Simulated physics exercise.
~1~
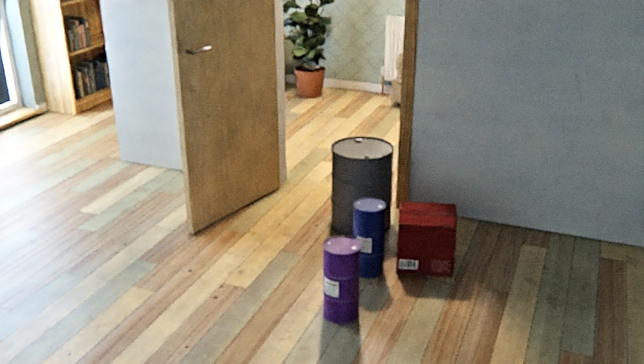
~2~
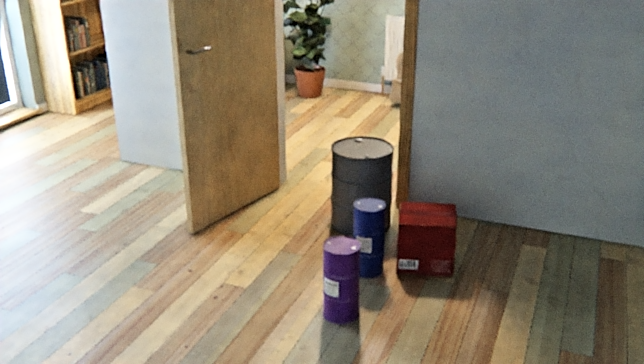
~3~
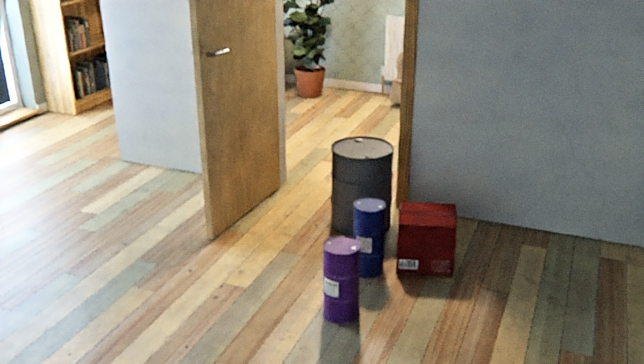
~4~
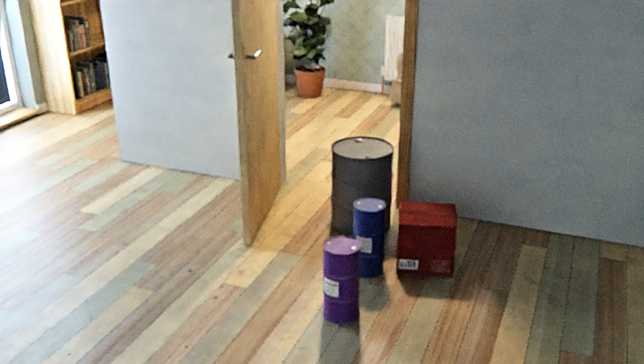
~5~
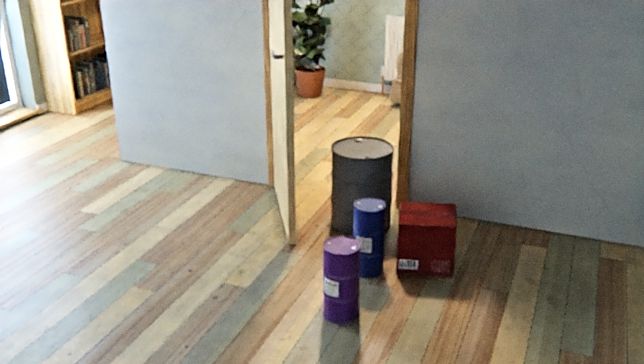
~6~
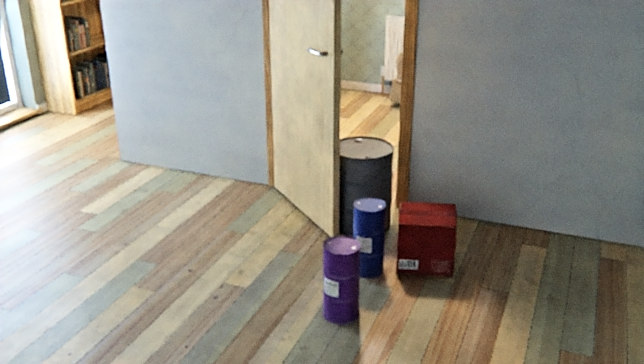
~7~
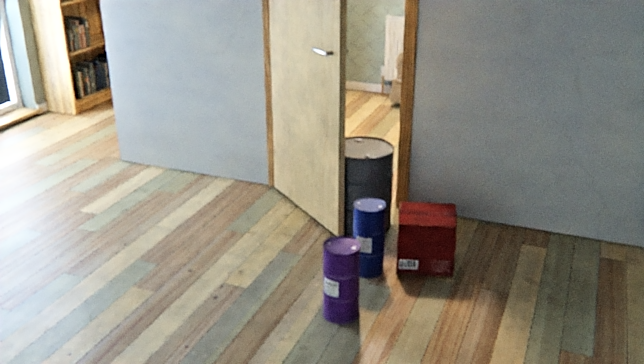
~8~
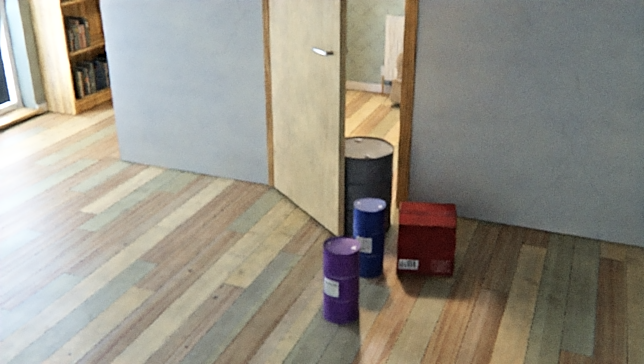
At the start, a wooden door hinged on the left of a doorway stands wide open, with a grey drum, a blue canister, a purple canister and a red box grouped on the plank floor to its right. After a brief pause, the door swings to the right, towards its frame, with nobody in view. It turns edge-on and then shows its pale other face, hiding the potted plant in the room beyond. Its free edge reaches the grey drum and the door stops short, still partly open. The drum, canisters and box remain where they were.
